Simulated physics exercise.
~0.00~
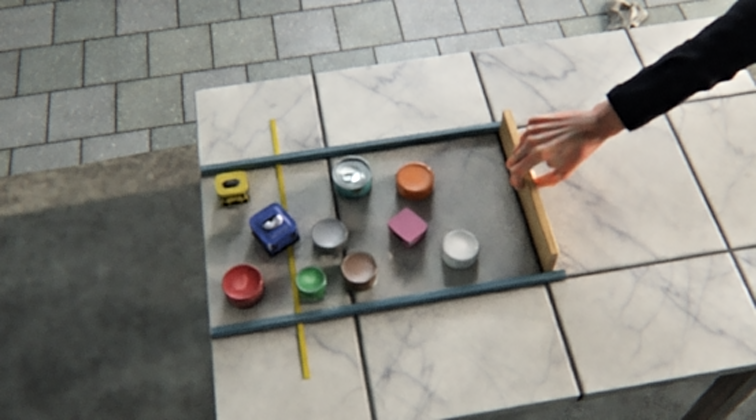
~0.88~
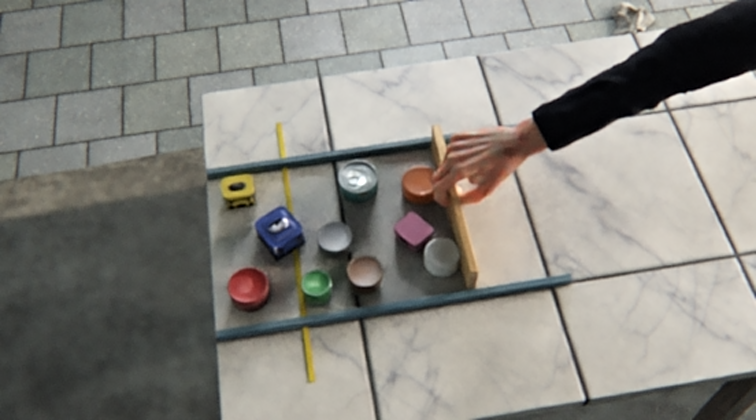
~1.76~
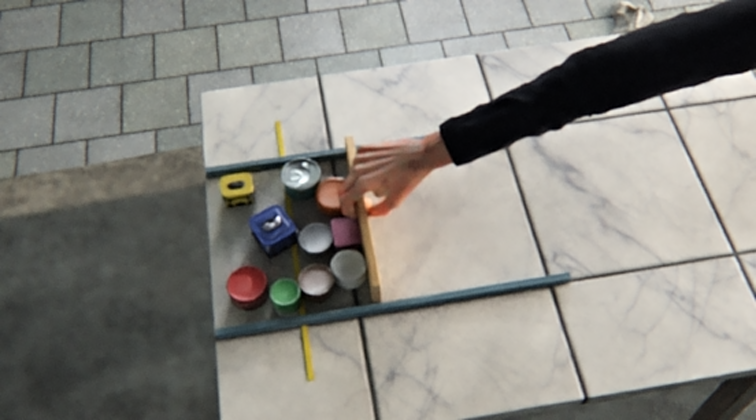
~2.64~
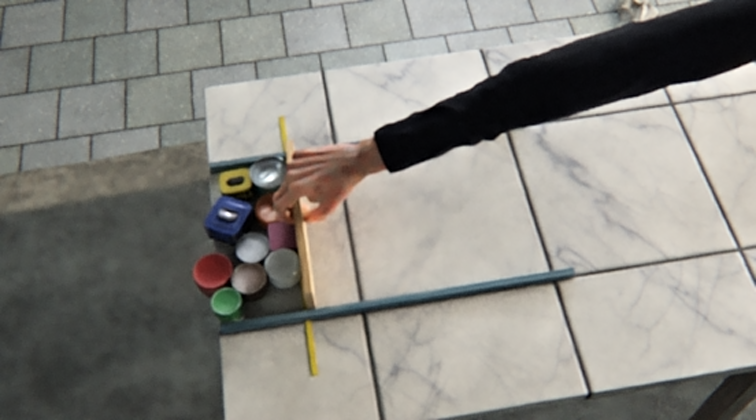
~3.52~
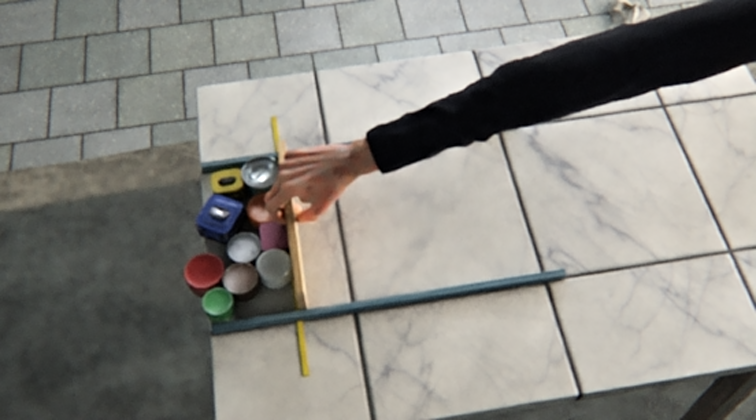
A hand slides a wooden board left, crowding ten small objects together without any falling.
